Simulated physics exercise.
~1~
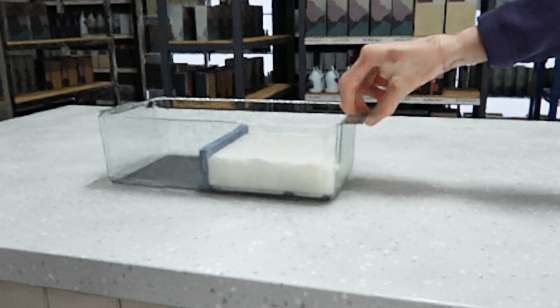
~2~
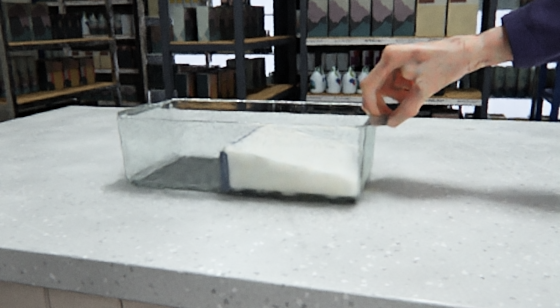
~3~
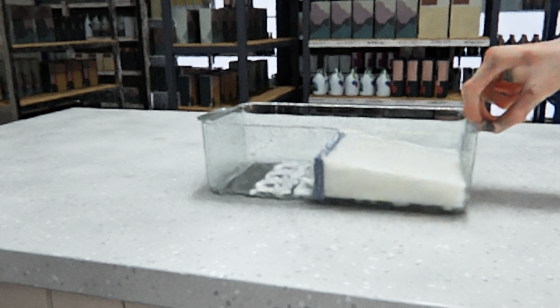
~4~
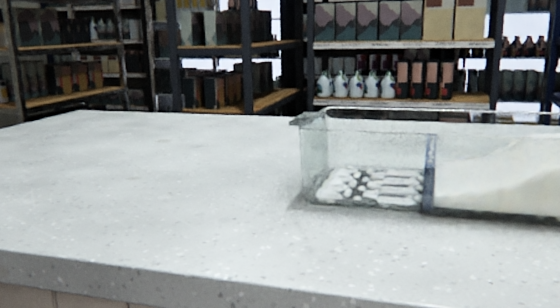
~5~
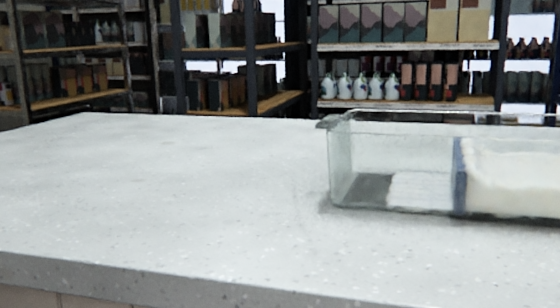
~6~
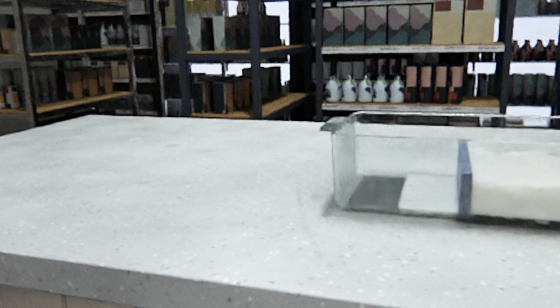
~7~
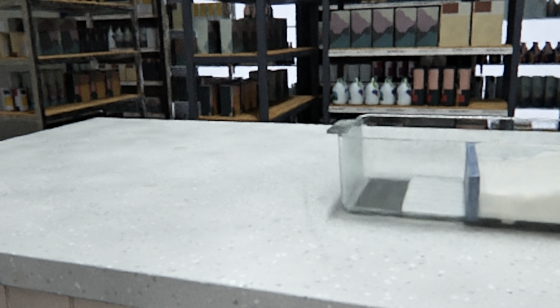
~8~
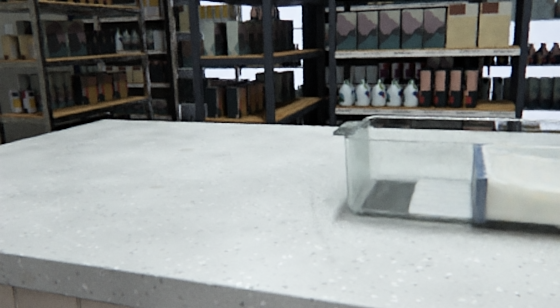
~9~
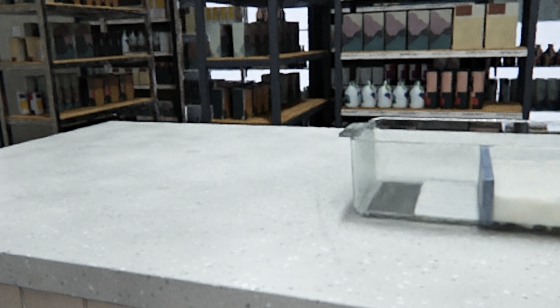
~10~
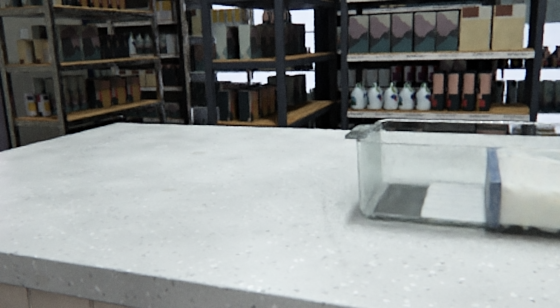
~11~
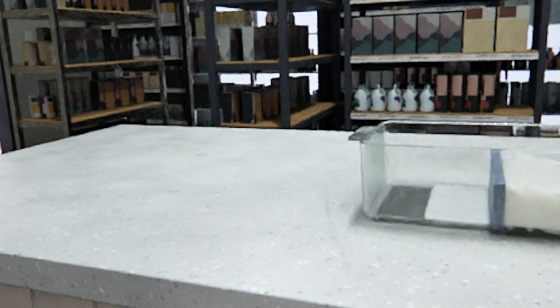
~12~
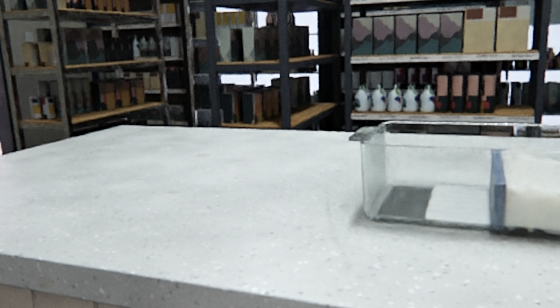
Hand pulling a divided glass food box rightwards along a pale counter, some milk slopping into the left half and settling there.
